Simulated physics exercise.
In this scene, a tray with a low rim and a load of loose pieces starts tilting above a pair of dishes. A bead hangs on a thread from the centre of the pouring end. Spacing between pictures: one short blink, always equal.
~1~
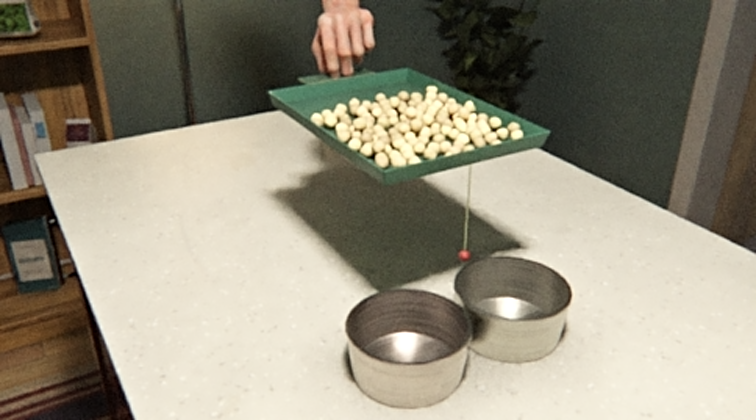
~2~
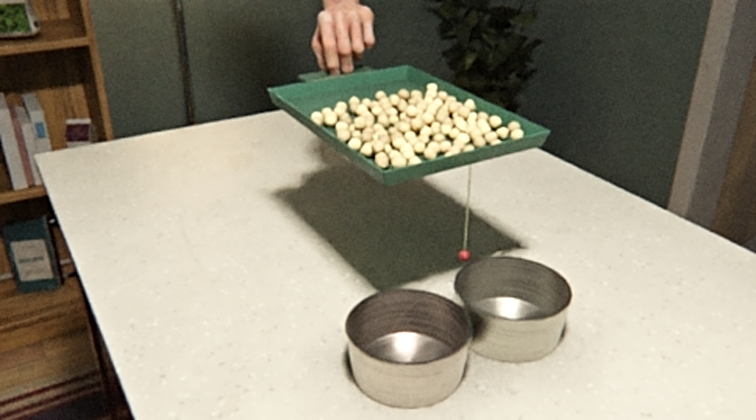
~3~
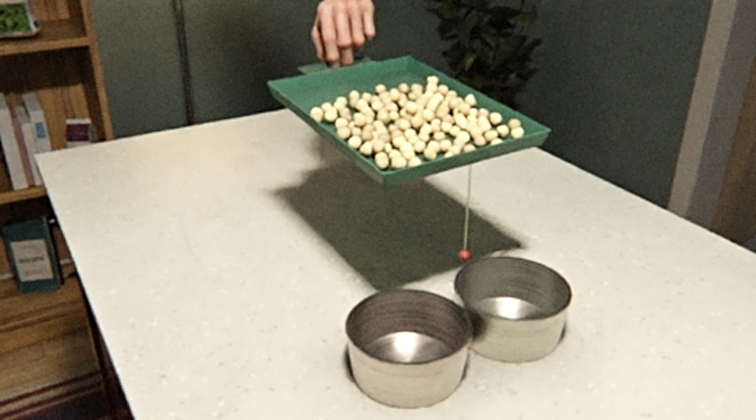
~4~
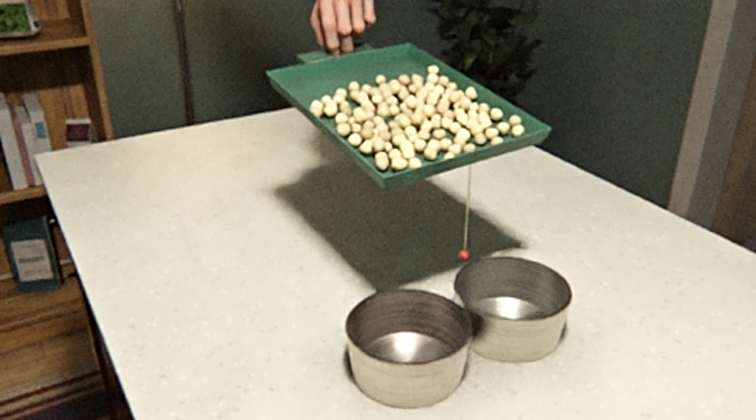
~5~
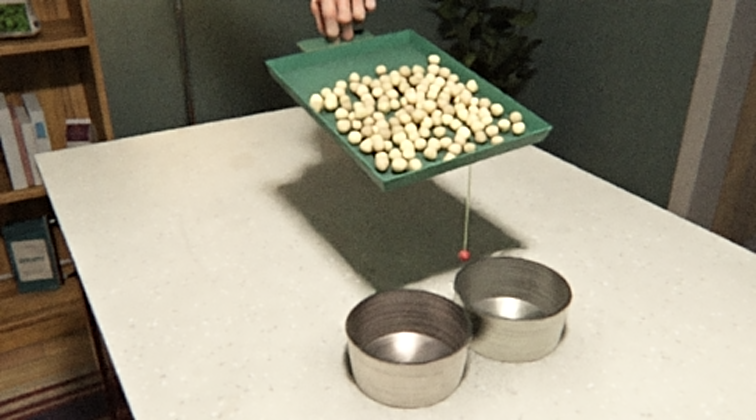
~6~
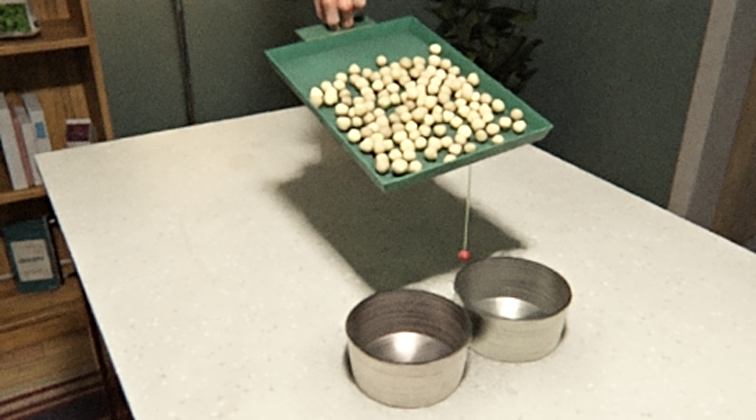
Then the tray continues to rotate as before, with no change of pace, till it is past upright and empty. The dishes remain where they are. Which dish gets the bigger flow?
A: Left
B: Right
Left.
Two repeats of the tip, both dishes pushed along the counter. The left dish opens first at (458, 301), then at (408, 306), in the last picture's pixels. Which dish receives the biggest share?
The first time it's the left-side dish, the second time it's the left-side dish.
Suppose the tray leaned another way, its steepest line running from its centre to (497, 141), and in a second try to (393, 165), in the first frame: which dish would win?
For the first heading it's the dish at right, and for the second it's the dish at left.
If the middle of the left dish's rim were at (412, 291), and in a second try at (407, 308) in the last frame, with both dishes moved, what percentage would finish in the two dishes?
The first yields 60 per cent and the second 80 per cent.
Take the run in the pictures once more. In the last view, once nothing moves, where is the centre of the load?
Near pixel (426, 352).
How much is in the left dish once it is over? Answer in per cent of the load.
Result: Close to 50 in a hundred.
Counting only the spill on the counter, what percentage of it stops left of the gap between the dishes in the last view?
Estimate: About 50 per cent.
Just after the last frame, tray tipped steeply; almost all on the tray; just a few in the left dish; just a few in the right dish; just a few in the air.
A moment on, tray tipped right over; almost all on the tray; just a few in the left dish; just a few in the right dish; about a tenth in the air.
Further on, tray tipped past a quarter turn; roughly half in the left dish; roughly a quarter in the right dish; roughly a quarter outside both.
When it is over, tray tipped past a quarter turn; roughly half in the left dish; roughly a quarter in the right dish; roughly a quarter outside both.
